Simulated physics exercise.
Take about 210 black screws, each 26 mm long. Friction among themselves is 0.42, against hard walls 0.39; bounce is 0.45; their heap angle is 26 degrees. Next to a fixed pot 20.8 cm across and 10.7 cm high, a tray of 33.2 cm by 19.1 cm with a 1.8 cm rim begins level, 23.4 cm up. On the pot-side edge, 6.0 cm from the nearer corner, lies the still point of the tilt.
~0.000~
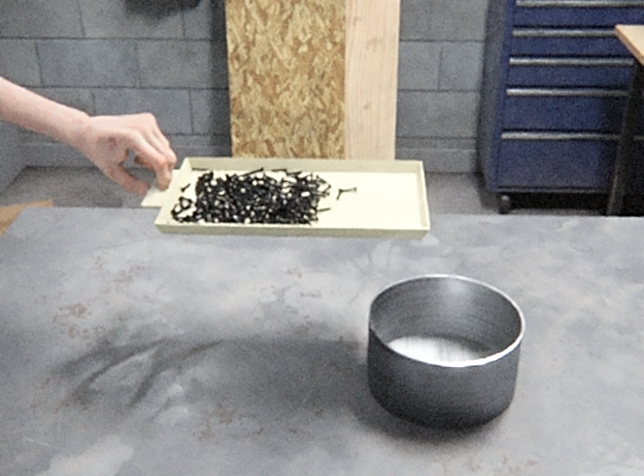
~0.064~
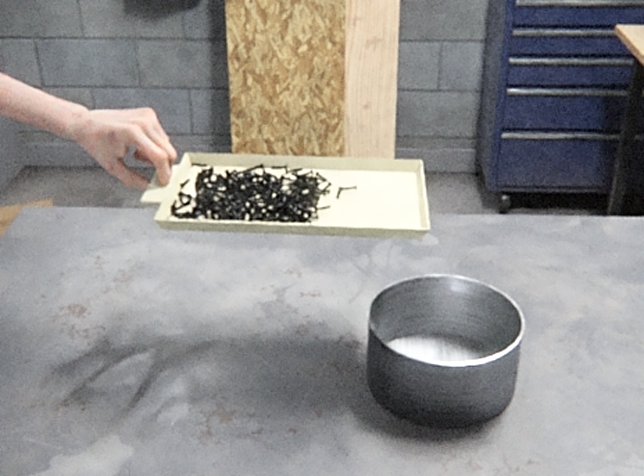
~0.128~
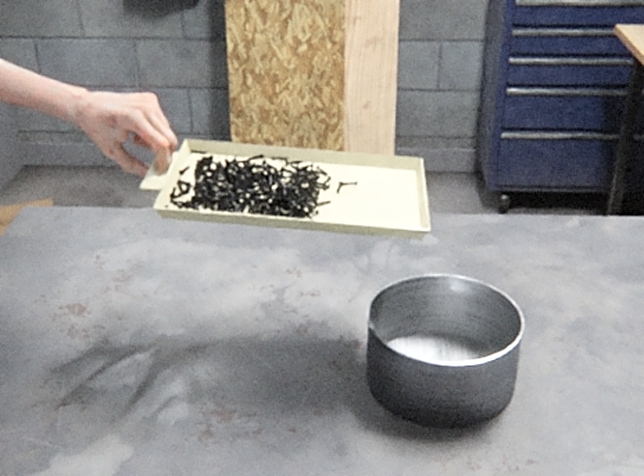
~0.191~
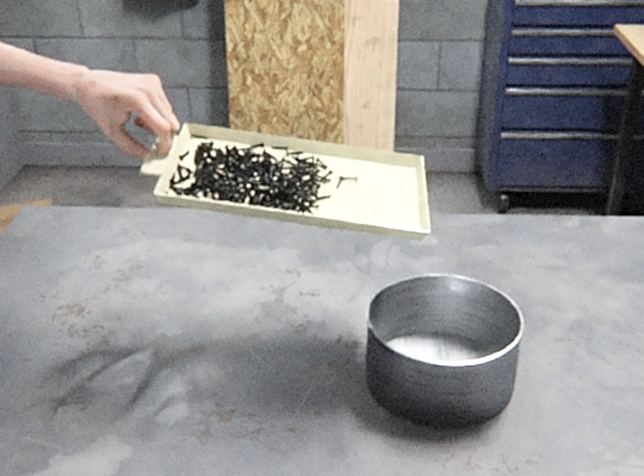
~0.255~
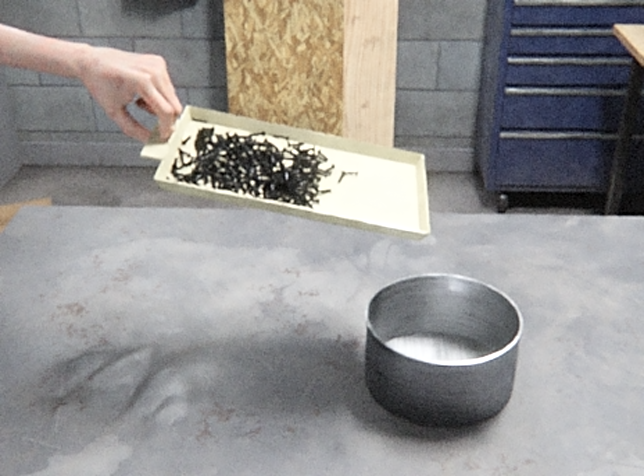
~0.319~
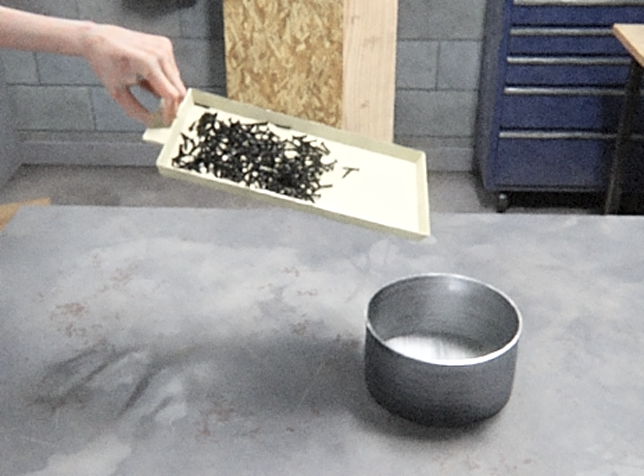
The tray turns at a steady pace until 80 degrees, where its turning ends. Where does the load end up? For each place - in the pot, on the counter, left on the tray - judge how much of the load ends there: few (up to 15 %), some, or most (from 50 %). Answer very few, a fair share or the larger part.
Pot: The larger part; counter: Very few; left on the tray: Very few.
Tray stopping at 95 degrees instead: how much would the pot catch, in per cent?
Around 100 in a hundred.
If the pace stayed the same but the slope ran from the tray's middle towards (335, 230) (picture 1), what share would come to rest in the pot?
Something like 80 per cent of the pieces.
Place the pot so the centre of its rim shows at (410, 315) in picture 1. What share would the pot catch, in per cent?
Roughly 65 per cent.
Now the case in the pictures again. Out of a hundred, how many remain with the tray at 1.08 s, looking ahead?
Roughly 20 per cent.
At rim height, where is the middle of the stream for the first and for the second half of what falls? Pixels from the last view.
Near (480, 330) at first, near (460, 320) afterwards.
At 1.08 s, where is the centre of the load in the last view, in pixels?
Load centre, approx.: (468, 311) px.
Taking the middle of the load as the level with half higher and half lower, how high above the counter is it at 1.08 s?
Roughly 12 centimetres, more or less.
After 0.78 s, tilt 47 degrees; the tray holds 100 %, the pot 0 %.
After 1.08 s, tilt 67 degrees; the tray holds 20 %, the pot 50 %.
After 1.48 s, tilt 80 degrees; the tray holds 0 %, the pot 90 %.
At rest (2.2 s), pot 100 %, counter 0 %, tray 0 %.
